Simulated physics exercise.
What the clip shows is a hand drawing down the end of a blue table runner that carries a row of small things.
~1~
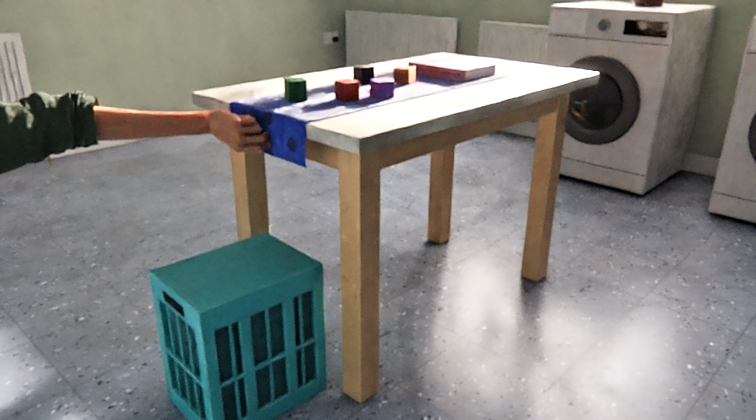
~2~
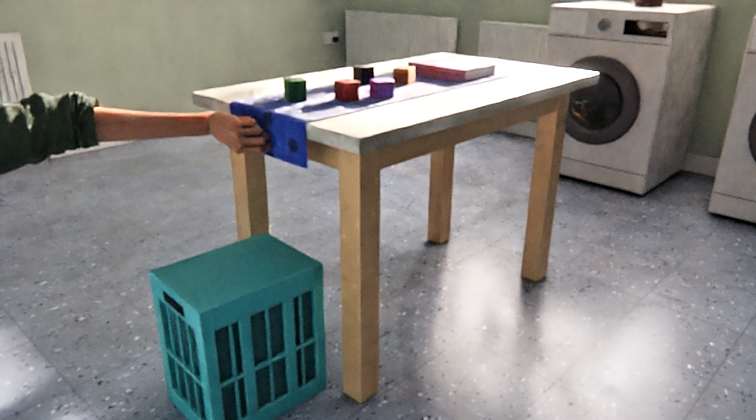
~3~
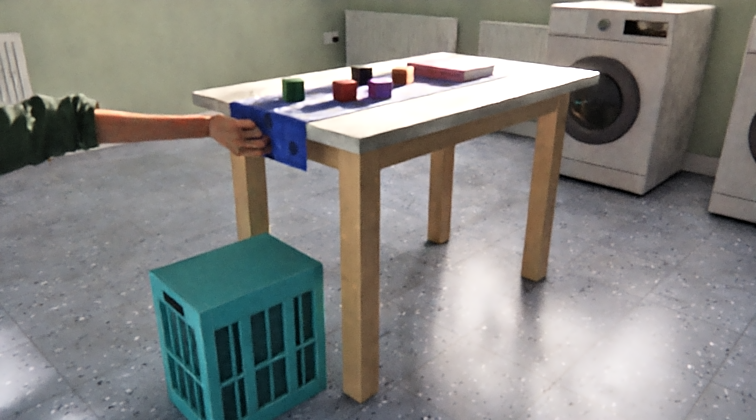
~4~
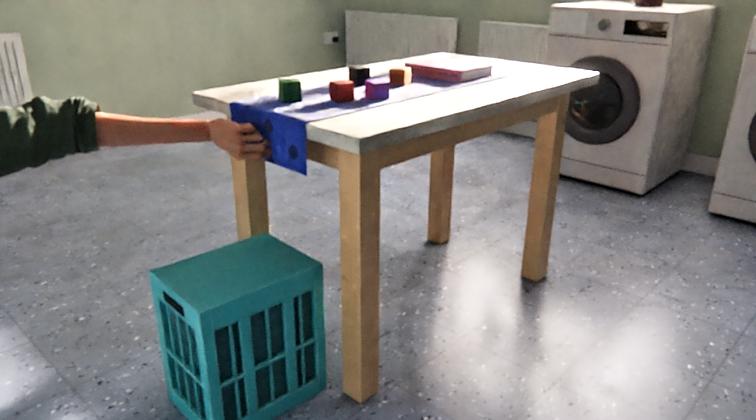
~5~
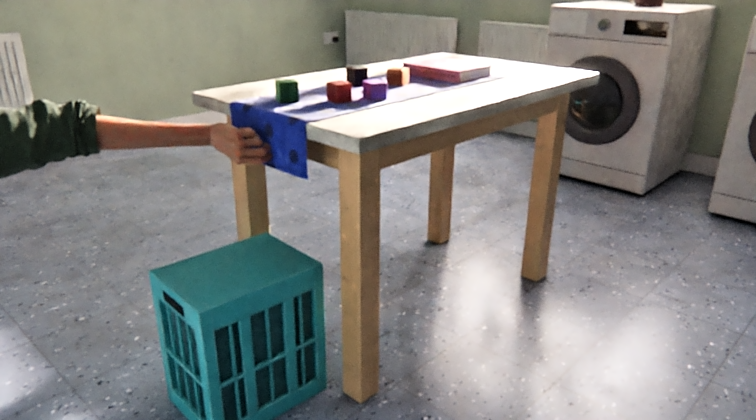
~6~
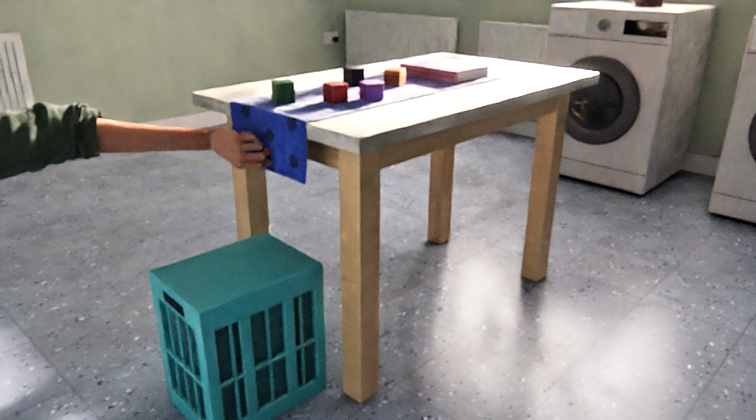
In a room with washing machines, a hand slowly drew the end of a blue runner down over a table's edge, and the small coloured cubes on it shifted slightly left.
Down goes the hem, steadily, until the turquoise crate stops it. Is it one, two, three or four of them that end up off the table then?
Two leave.
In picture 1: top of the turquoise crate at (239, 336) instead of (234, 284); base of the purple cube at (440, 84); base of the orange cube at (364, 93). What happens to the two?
Well, the purple cube is safe, and the orange cube is dislodged.
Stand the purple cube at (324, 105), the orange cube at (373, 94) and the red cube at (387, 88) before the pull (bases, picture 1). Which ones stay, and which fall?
Start with the purple cube, which is lost; next the orange cube, which is kept; last the red cube, which is kept.
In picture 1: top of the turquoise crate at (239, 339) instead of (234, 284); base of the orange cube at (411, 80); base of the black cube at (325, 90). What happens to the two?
Result: Orange cube still there, black cube gone.
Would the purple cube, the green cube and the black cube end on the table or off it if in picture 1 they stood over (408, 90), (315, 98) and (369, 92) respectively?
I reckon the purple cube hangs on, the green cube takes a fall and the black cube hangs on.
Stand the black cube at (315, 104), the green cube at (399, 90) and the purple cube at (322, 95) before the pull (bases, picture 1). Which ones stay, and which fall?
First the black cube: It ends off the top. Next the green cube: It is still up there. Last the purple cube: It ends off the top.
Early on, hem near (270, 215); green cube gone.
Midway, hem on the crate; green cube and red cube gone.
Finally, hem on the crate; green cube and red cube gone. Over the edge go two.
